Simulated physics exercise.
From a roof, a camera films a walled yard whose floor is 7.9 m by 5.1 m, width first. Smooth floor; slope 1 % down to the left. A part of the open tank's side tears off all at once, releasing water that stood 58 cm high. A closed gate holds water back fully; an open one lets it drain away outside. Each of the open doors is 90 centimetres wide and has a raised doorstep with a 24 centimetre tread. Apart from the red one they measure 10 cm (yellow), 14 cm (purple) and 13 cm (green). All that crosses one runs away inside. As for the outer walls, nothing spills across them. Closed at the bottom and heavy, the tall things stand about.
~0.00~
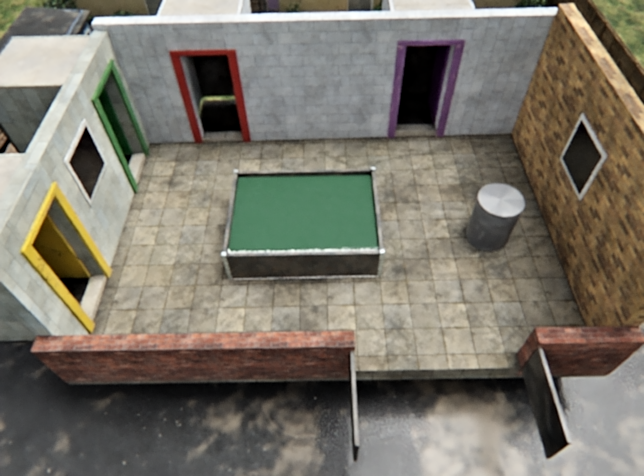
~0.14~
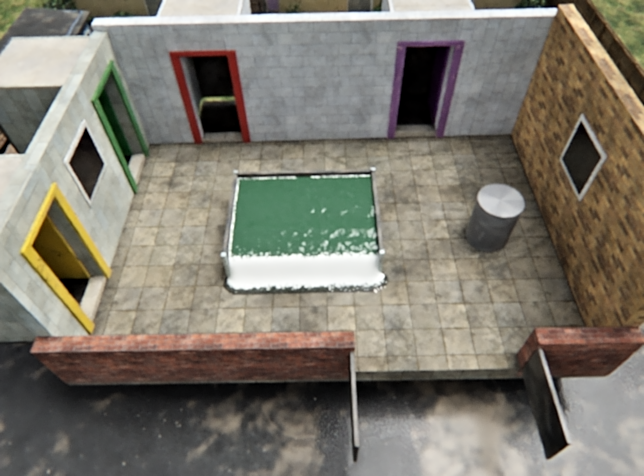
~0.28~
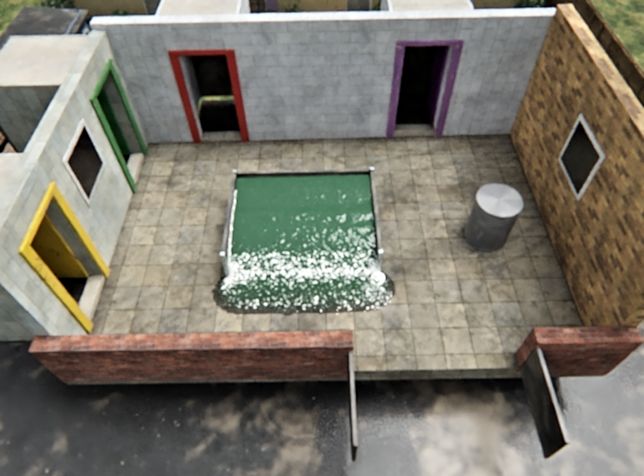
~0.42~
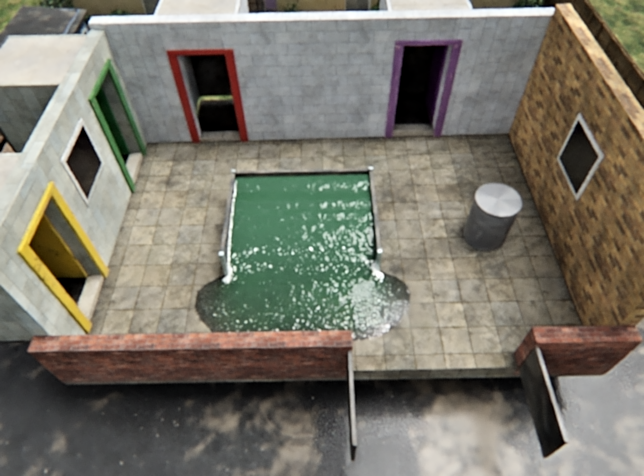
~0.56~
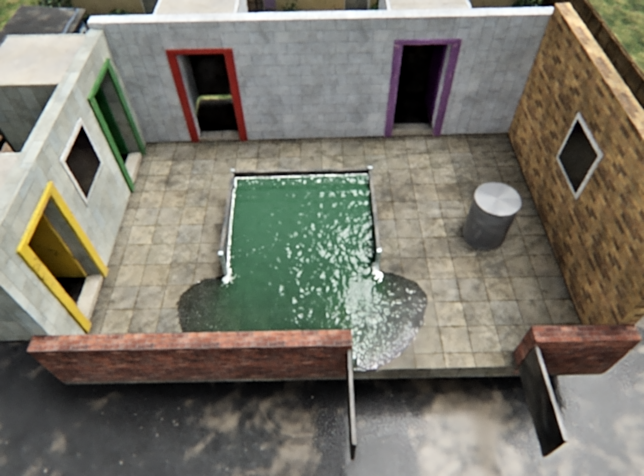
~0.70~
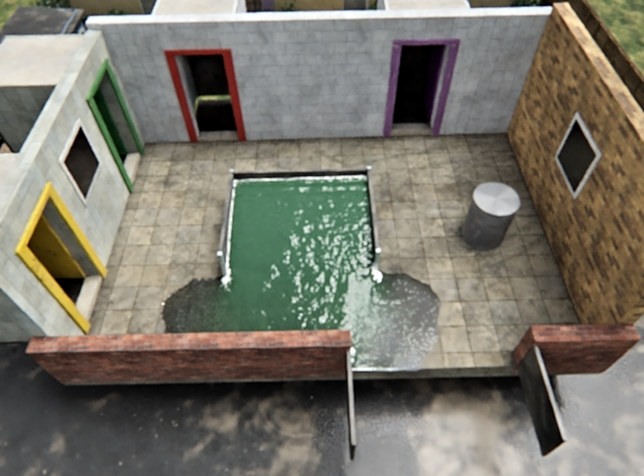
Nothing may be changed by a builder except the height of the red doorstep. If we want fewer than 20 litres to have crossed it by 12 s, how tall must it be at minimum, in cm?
It needs to be roughly 7 cm tall.
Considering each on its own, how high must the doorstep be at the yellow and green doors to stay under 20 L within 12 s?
About 22 cm at yellow and 7.5 cm at green.
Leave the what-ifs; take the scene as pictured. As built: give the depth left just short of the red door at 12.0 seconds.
About 6.0 centimetres deep.
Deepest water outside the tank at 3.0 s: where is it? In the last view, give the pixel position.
Around (77, 362).
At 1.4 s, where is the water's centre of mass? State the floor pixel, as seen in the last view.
Centre of the water: Approx. (295, 275) px.
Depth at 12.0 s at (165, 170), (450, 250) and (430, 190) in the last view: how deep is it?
Ordered as asked: 8, 3, 4 cm.
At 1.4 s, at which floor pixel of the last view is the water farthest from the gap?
In the last picture, around (77, 362).
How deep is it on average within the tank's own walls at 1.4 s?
Around 28 centimetres.
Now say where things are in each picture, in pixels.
In the first picture, the open tank at (304, 212) is whole and still, 58 cm deep; the red door at (215, 103) is dry.
In the second picture, the gap is at (304, 269), the front 0.2 m out at (233, 289); the back of the open tank holds 58 cm.
In the third picture, the gap is at (303, 270), the front 0.7 m out at (240, 310); the back of the open tank holds 58 cm.
In the fourth picture, water pours out at (302, 270) and has run 1.1 m, to a hidden place; about 9 cm deep outside, 57 cm at the back.
In the fifth picture, the gap is at (301, 269), the front 1.7 m out at a hidden place; the back of the open tank holds 50 cm.
In the sixth picture, water pours out at (301, 270) and has run 1.8 m, to a hidden place; about 9 cm deep outside, 50 cm at the back; the red door at (210, 102), 4.0 m from the gap, is still 3.7 m from the nearest water.
After 1.4 s water covers 20 % of the floor, deepest (44 cm) near (276, 346); it has not reached the red door.
After 3.0 s water covers 35 % of the floor, deepest (33 cm) near (77, 362); it has not reached the red door.
After 12.0 s water covers 95 % of the floor, deepest (8 cm) near (122, 219); 6 cm at the red door, 9 litres in over its 8 cm doorstep.
At the red door as built, the water arrived by 4.3 s and peaked near 11 cm at 5.2 s.
With a doorstep of 6 cm, 31 litres would have come in within the 12 s; with 8 cm, 9 litres. So under 20 litres takes about 7 cm.
